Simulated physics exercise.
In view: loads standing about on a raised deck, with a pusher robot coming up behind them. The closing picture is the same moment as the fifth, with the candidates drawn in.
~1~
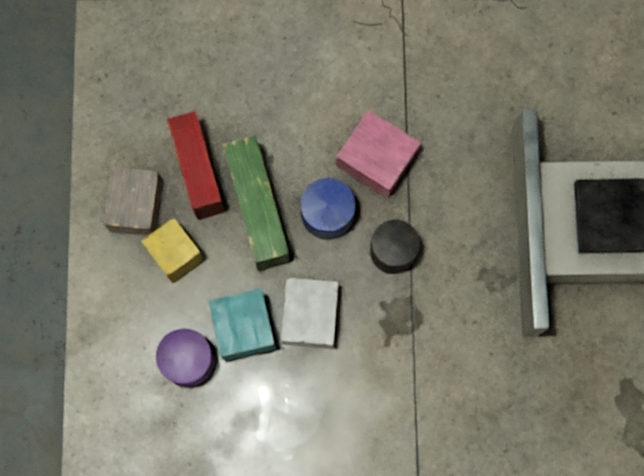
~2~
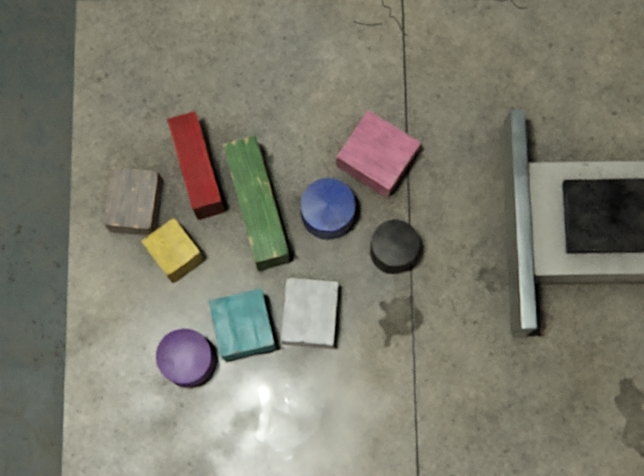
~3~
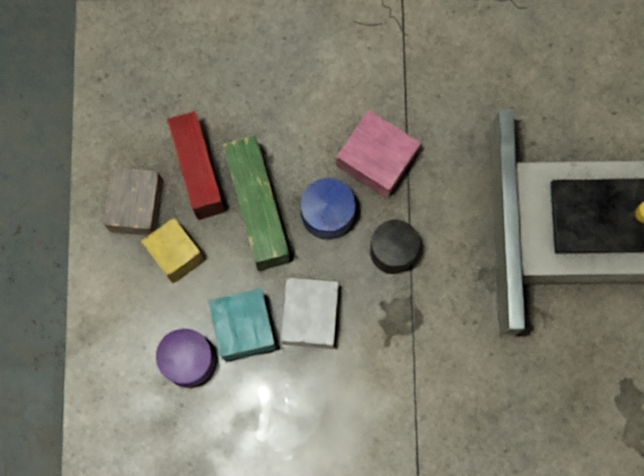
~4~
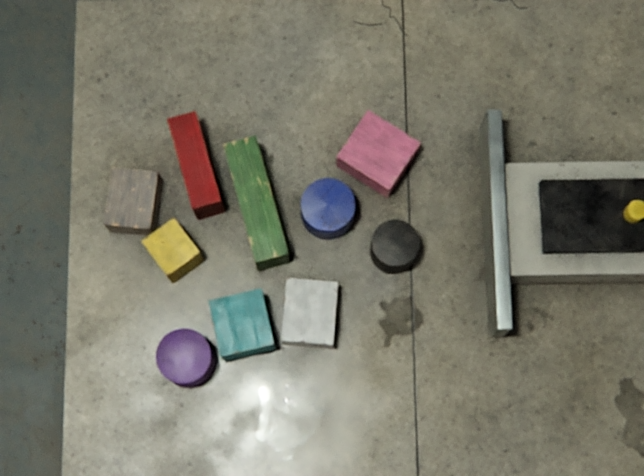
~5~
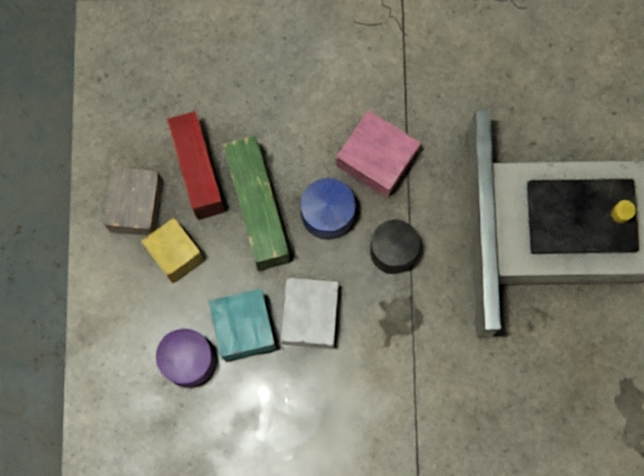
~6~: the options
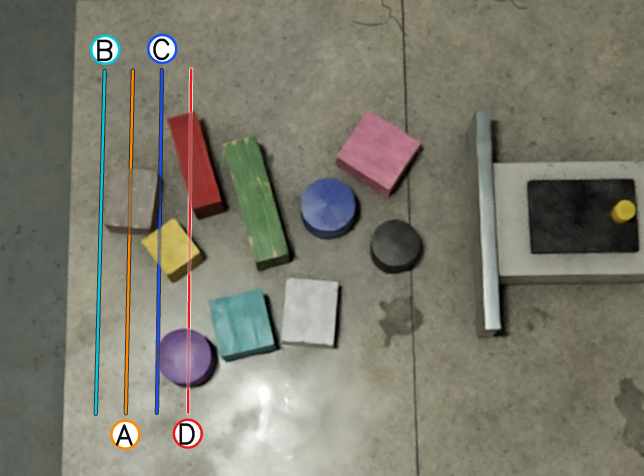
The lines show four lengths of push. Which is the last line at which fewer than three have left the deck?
It can go as far as D.
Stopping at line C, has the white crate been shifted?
Yes.
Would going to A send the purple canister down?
No.
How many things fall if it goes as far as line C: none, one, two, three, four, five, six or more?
In all, three.
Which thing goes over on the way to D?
The grey crate.
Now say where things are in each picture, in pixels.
Pink crate (378, 154); white crate (310, 314); blue canister (328, 209), in the first frame.
Robot (610, 215); green bar (257, 205), in the second frame.
Robot (599, 216); black canister (394, 247), in the third frame.
Robot (586, 216); yellow crate (174, 251), in the fourth frame.
Robot (574, 216); red stick (197, 166); pink crate (378, 154); white crate (310, 314), in the fifth frame.
On the marked copy, A at (129, 236); B at (100, 237); C at (160, 236); D at (190, 235).
Following D. Soon after the start, robot (465, 218); pink crate (334, 155); blue canister (323, 209).
Later, robot (357, 219); grey crate (118, 204); purple canister (135, 366).
In the end, robot (276, 220); grey crate over the edge; red stick (72, 167); one fallen.
As for the rest, A drops five; B drops seven; C drops three.
